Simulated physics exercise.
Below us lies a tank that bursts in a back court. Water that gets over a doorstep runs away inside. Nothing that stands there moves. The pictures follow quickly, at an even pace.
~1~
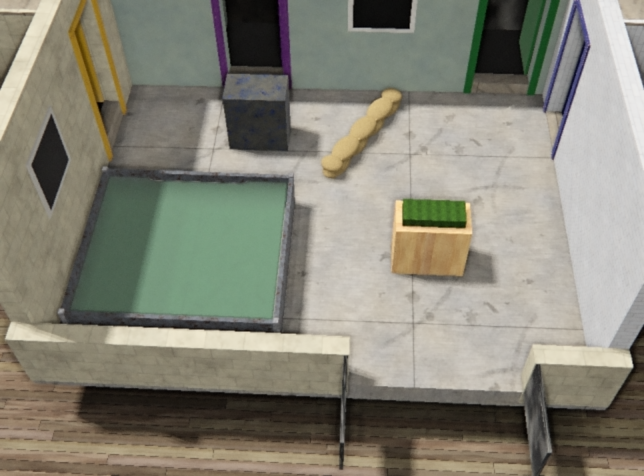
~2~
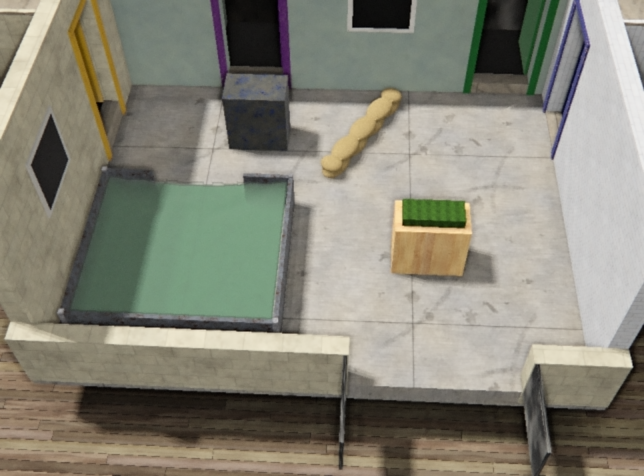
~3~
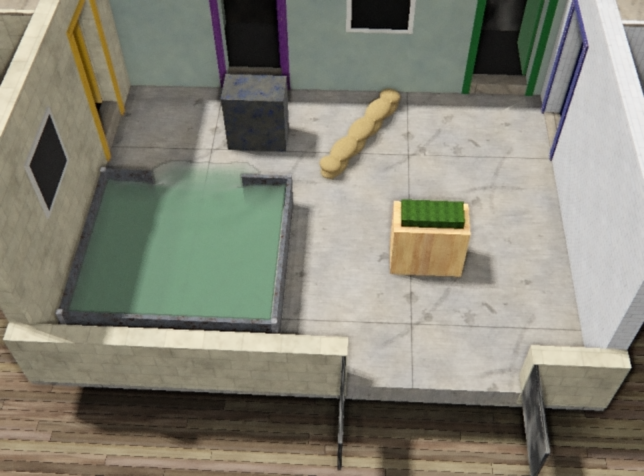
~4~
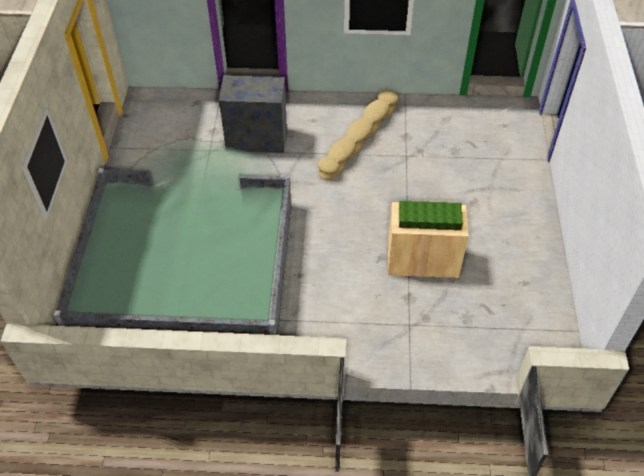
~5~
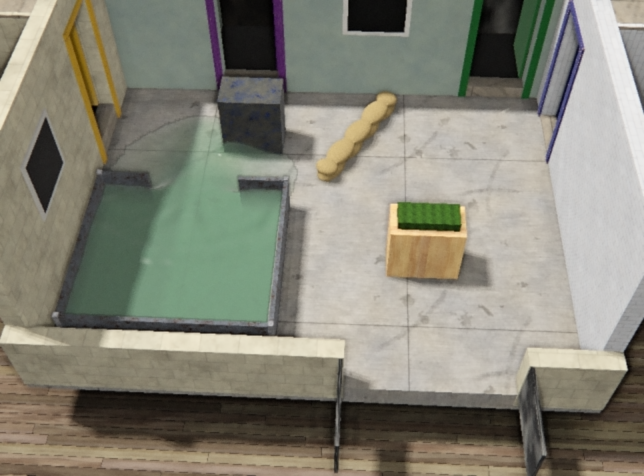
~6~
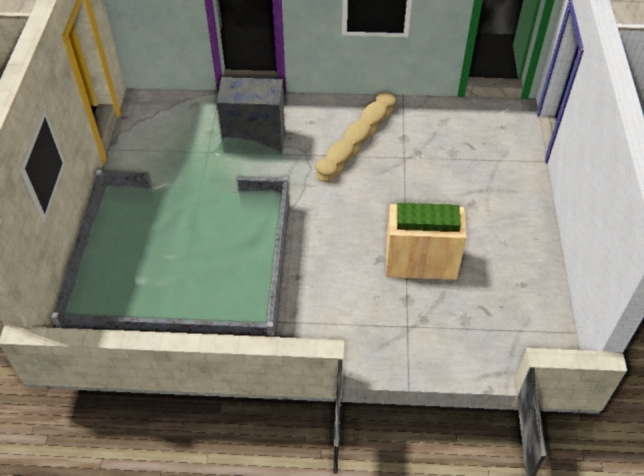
Green water pouring through a gap in the far side of an open tank and spreading across a pale courtyard floor.
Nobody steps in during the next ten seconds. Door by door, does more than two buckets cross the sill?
In the end: The purple door holds within the limit; the blue door holds within the limit; the yellow door holds within the limit; the green door holds within the limit.
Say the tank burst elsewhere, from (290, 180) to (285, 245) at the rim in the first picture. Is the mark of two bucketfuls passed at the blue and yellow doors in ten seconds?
Then: Blue is over; yellow is under.
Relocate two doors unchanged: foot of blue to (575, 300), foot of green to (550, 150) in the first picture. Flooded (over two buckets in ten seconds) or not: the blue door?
One by one: The blue one is under.
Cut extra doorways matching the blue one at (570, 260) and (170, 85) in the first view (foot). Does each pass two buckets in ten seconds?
In turn: Keeps below it, passes that mark.
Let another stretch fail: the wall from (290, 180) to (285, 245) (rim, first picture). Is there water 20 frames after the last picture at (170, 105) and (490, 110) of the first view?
One after the other: No water, under water.
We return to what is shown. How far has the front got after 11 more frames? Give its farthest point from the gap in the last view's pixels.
Roughly at (379, 96).
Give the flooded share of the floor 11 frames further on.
Near 30 in a hundred.
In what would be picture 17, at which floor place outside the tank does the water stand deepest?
Near (179, 99).
A moment on, water covers 20 % of the floor; the purple door wet at the sill, nothing in, the blue door not reached, the yellow door wet at the sill, nothing in, the green door not reached.
Next, water covers 30 % of the floor; the purple door wet at the sill, nothing in, the blue door not reached, the yellow door wet at the sill, nothing in, the green door not reached.
Then, water covers 50 % of the floor; the purple door under two buckets in, the blue door not reached, the yellow door wet at the sill, nothing in, the green door wet at the sill, nothing in.
Later, water covers 65 % of the floor; the purple door under two buckets in, the blue door wet at the sill, nothing in, the yellow door wet at the sill, nothing in, the green door wet at the sill, nothing in.
In the end, water covers 90 % of the floor; the purple door under two buckets in, the blue door wet at the sill, nothing in, the yellow door wet at the sill, nothing in, the green door wet at the sill, nothing in.
